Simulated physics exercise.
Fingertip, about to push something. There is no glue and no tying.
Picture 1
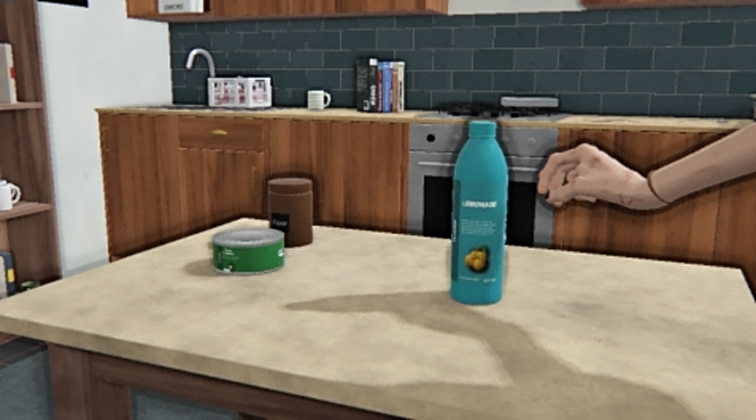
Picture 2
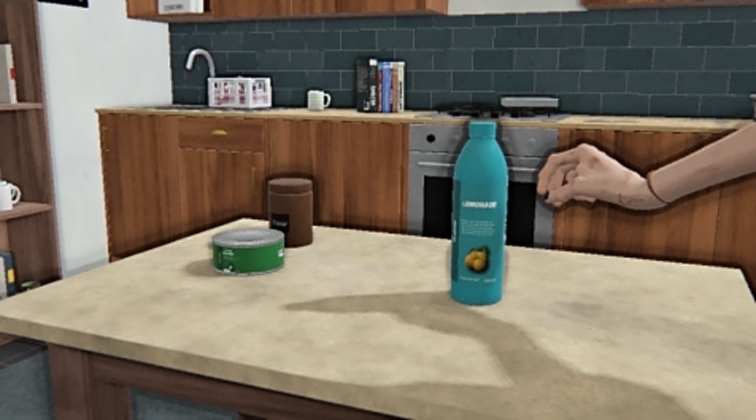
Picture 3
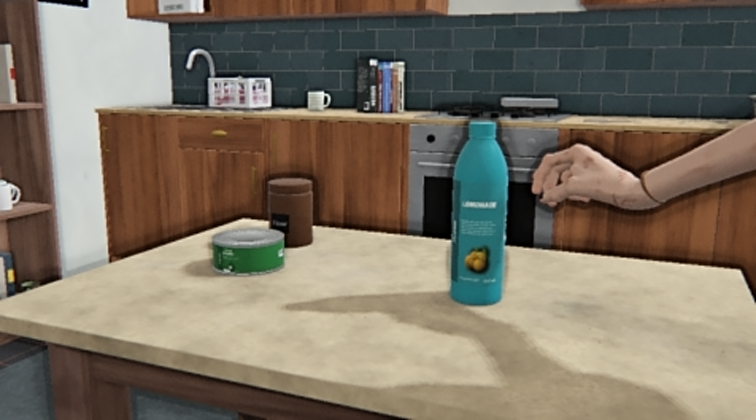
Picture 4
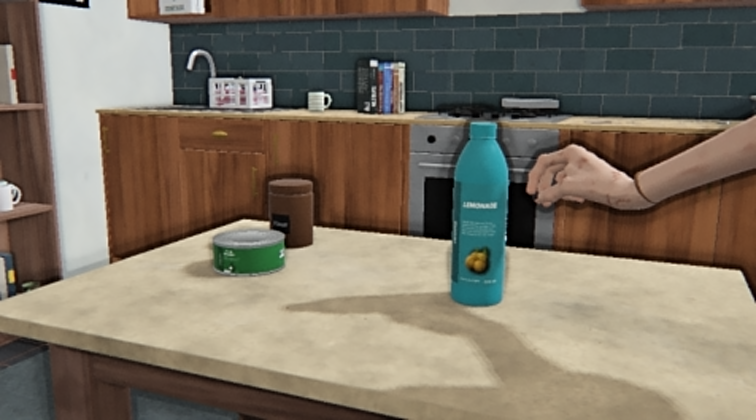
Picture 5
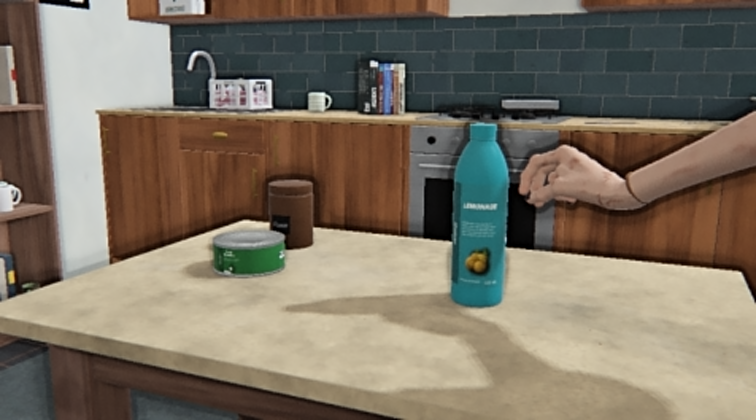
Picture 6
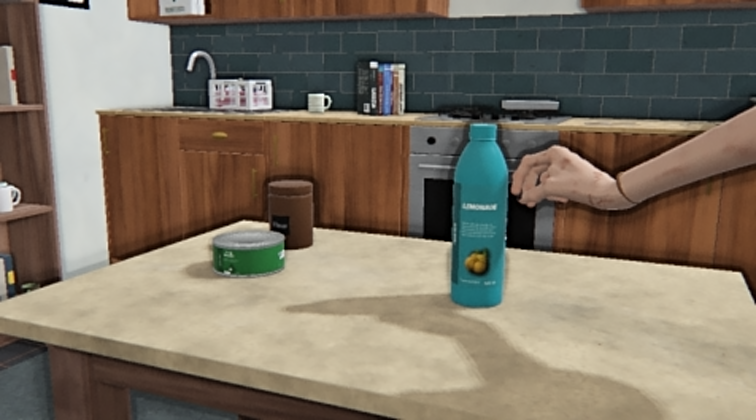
A turquoise lemonade bottle stood still on a kitchen table near a green can and a brown canister, while a hand on the right moved slightly left, closer to the bottle.
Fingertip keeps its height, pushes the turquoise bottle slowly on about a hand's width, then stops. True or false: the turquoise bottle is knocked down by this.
True.
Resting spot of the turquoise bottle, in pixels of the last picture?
Roughly (368, 262).
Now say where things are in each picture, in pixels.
In the first frame, turquoise bottle (479, 212).
In the second frame, turquoise bottle (479, 212).
In the third frame, turquoise bottle (479, 213).
In the fourth frame, turquoise bottle (480, 213).
In the fifth frame, turquoise bottle (480, 214).
In the sixth frame, turquoise bottle (480, 215).
Then, 0.50 s on from there, turquoise bottle turned 21° from how it was put near (448, 209).
Then, 0.80 s on from there, turquoise bottle turned 60° from how it was put near (394, 228).
Then, 0.90 s on from there, turquoise bottle on its side near (369, 260).
In the end, toppled on the table, turquoise bottle. At the end, from the last picture's camera, turquoise bottle near (368, 262).
